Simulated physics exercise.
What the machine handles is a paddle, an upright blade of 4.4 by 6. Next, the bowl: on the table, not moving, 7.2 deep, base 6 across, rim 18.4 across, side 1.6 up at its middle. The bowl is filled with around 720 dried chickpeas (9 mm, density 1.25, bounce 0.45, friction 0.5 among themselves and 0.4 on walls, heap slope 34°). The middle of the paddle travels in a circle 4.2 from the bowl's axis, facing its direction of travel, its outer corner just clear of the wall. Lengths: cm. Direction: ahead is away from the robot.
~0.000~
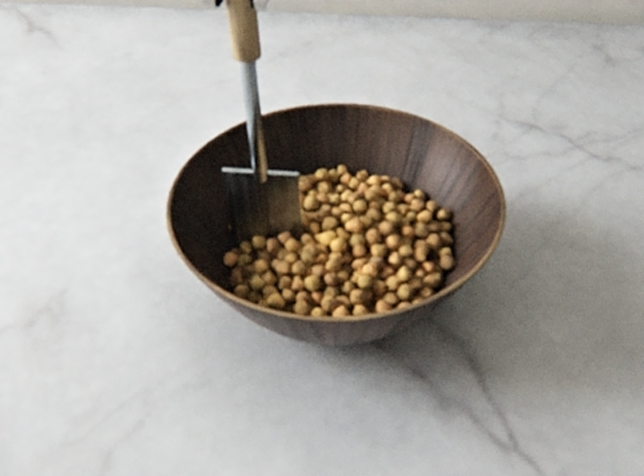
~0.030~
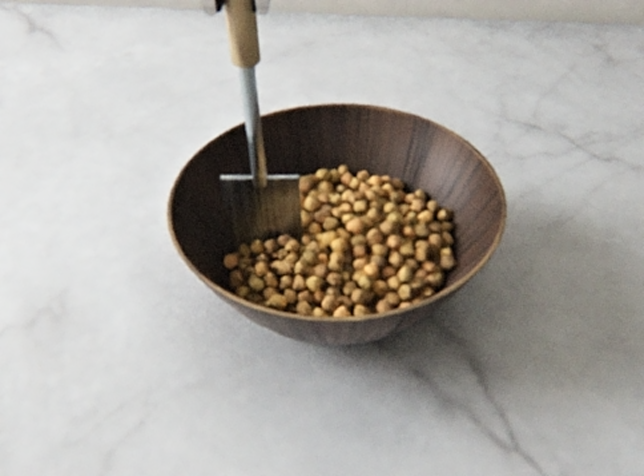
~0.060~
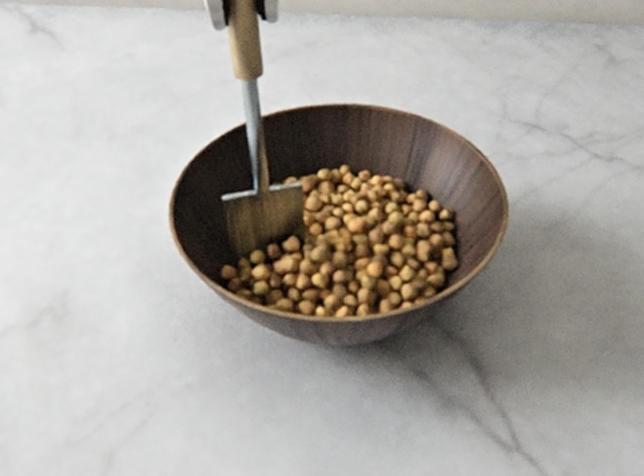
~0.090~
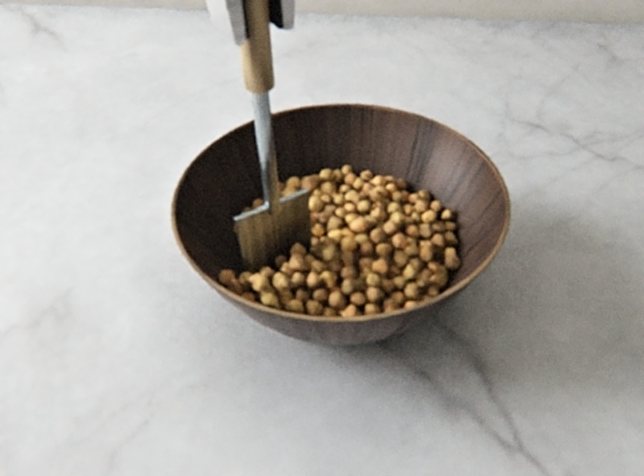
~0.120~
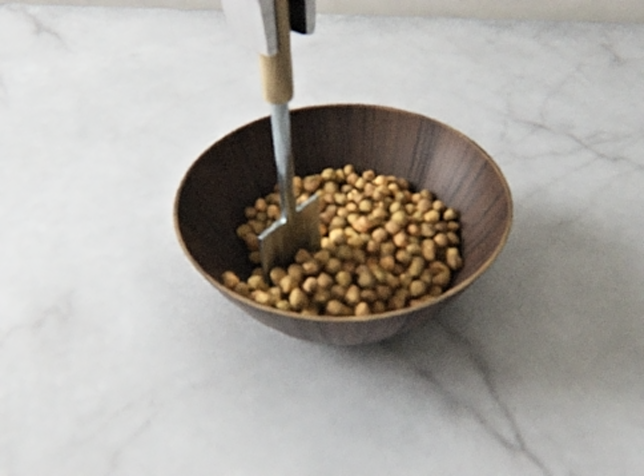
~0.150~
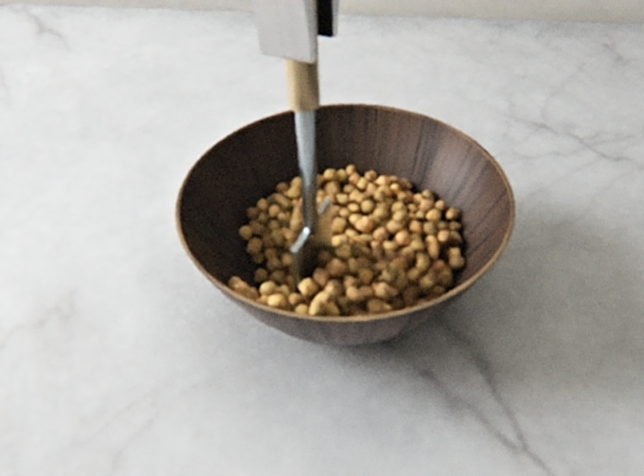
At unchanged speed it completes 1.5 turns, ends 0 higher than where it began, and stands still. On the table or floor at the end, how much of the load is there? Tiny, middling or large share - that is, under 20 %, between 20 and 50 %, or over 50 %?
The share is tiny, under 20 %.
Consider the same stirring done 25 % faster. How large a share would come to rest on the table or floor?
It would come to around 20 percent.
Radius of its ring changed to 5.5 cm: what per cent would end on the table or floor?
Then about 0 per cent.
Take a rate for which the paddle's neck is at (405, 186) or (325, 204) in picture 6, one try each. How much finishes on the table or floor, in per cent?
Around 40 and 15 per cent respectively.
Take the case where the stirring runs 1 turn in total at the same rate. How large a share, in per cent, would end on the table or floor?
I'd expect around 5 per cent.
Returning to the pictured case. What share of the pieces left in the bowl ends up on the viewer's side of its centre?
Roughly 35 per cent.
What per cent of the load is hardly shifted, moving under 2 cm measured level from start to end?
About 15 per cent.
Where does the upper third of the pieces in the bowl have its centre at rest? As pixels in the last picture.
Looks like roughly (407, 199) to me.
By 0.47 s, 256° round, highest piece 9 above the table; 696 in the bowl, 10 on the table or floor, 13 in flight or on the tool.
By 0.78 s, 78° round, highest piece 9 above the table; 665 in the bowl, 47 on the table or floor, 7 in flight or on the tool.
By 1.14 s, 180° round, highest piece 8 above the table; 649 in the bowl, 70 on the table or floor.
By 1.84 s, 180° round, highest piece 8 above the table; 649 in the bowl, 70 on the table or floor.
Final count, 649 in the bowl, 70 on the table or floor. That is 10 % on the table or floor.
